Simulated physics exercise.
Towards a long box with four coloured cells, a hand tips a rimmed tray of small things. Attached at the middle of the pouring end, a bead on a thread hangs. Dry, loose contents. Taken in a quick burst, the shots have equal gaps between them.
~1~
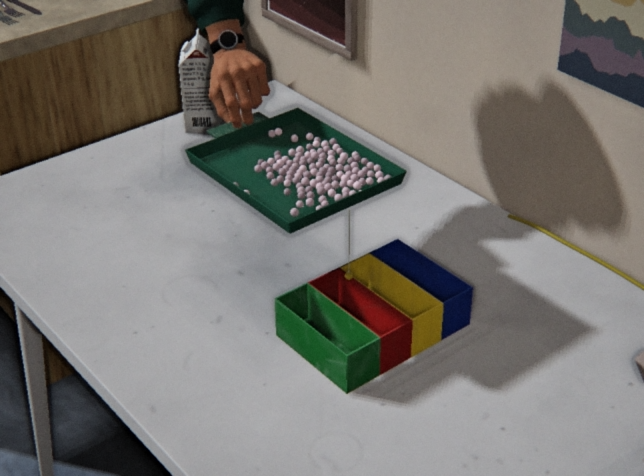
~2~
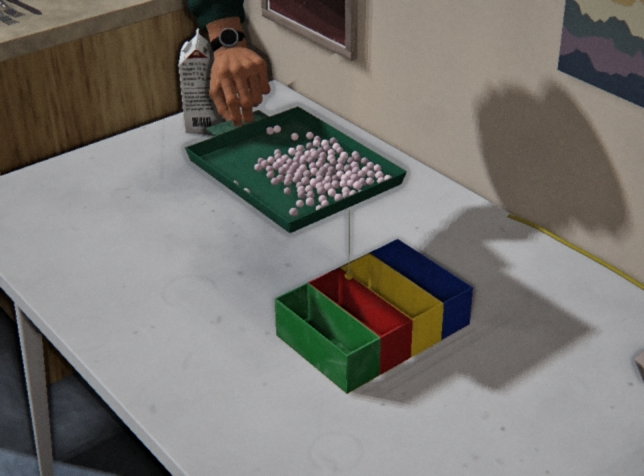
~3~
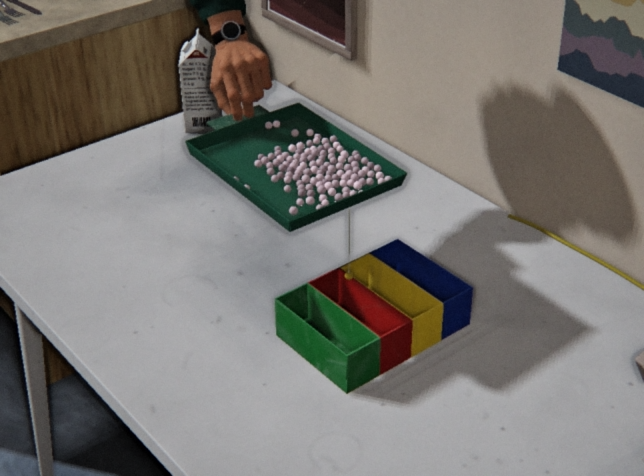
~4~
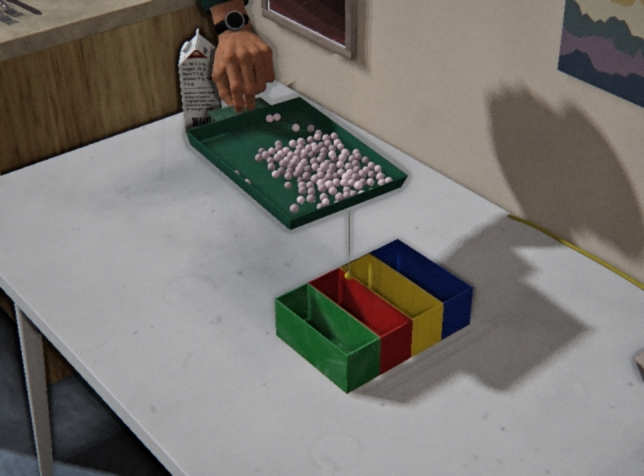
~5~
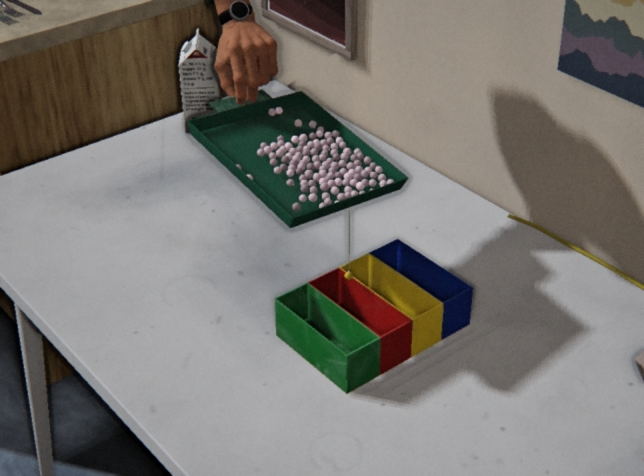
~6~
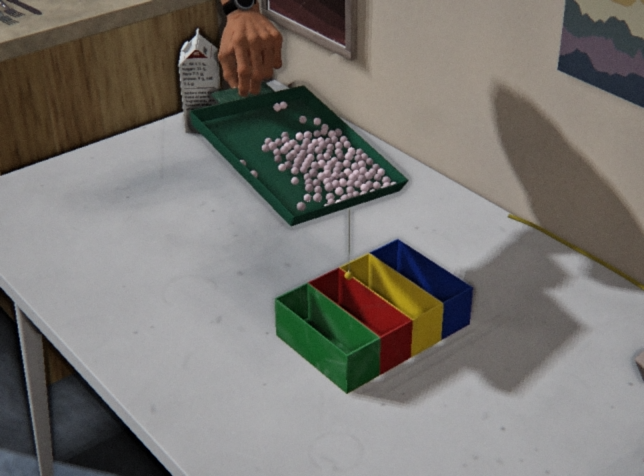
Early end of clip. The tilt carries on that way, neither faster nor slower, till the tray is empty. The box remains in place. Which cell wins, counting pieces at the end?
The blue cell wins.
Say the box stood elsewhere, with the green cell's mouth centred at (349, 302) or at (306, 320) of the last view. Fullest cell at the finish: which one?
With the first placing it's the yellow cell, with the second it's the blue cell.
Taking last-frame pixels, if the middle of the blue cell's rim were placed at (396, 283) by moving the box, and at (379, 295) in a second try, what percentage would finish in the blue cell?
Roughly 30 per cent, then roughly 0 per cent.
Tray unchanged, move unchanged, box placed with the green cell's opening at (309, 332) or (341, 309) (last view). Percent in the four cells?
First case 50 in a hundred, second case 100 in a hundred.
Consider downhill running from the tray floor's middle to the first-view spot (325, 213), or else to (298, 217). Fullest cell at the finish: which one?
Try 1 - that green cell; try 2 - the green cell.
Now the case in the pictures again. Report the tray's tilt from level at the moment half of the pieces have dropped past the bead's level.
Roughly 90 degrees from level.
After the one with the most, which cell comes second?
Rank 2: The cell in yellow.
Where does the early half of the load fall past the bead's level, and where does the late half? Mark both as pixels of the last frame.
Half one: (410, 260), half two: (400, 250).
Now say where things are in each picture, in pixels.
The first frame shows corners of the pouring end at (290, 220) and (402, 171), level; middle of the load at (323, 171), sugar pearls; bead on its thread at (349, 276); green cell at (363, 362); red cell at (396, 344); yellow cell at (427, 327); blue cell at (457, 310).
The second frame shows corners of the pouring end at (290, 220) and (402, 171), level; middle of the load at (323, 171).
The third frame shows corners of the pouring end at (290, 218) and (402, 172), tipped barely, lowest at the right corner; middle of the load at (323, 169).
The fourth frame shows corners of the pouring end at (292, 217) and (403, 175), tipped a little, lowest at the right corner; middle of the load at (324, 167).
The fifth frame shows corners of the pouring end at (293, 215) and (403, 177), tipped a little, lowest at the right corner; middle of the load at (326, 165).
The sixth frame shows corners of the pouring end at (294, 214) and (404, 179), tipped clearly, lowest at the right corner; middle of the load at (331, 165), nearly all on the move; green cell at (363, 362); red cell at (396, 344); yellow cell at (427, 327); blue cell at (457, 310).
Soon, tray tipped steeply; nearly all on the tray; a stray few falling or outside the box.
A while on, tray tipped right over; a small part on the tray; about two thirds in the blue cell; about a quarter in the yellow cell; a stray few in the red cell; a small part falling or outside the box.
Towards the end, tray tipped past a quarter turn; most in the blue cell; about a quarter in the yellow cell; a stray few in the red cell; a small part falling or outside the box.
Finally, tray tipped past a quarter turn; most in the blue cell; about a quarter in the yellow cell; a stray few in the red cell; none in the green cell; a small part outside the box.
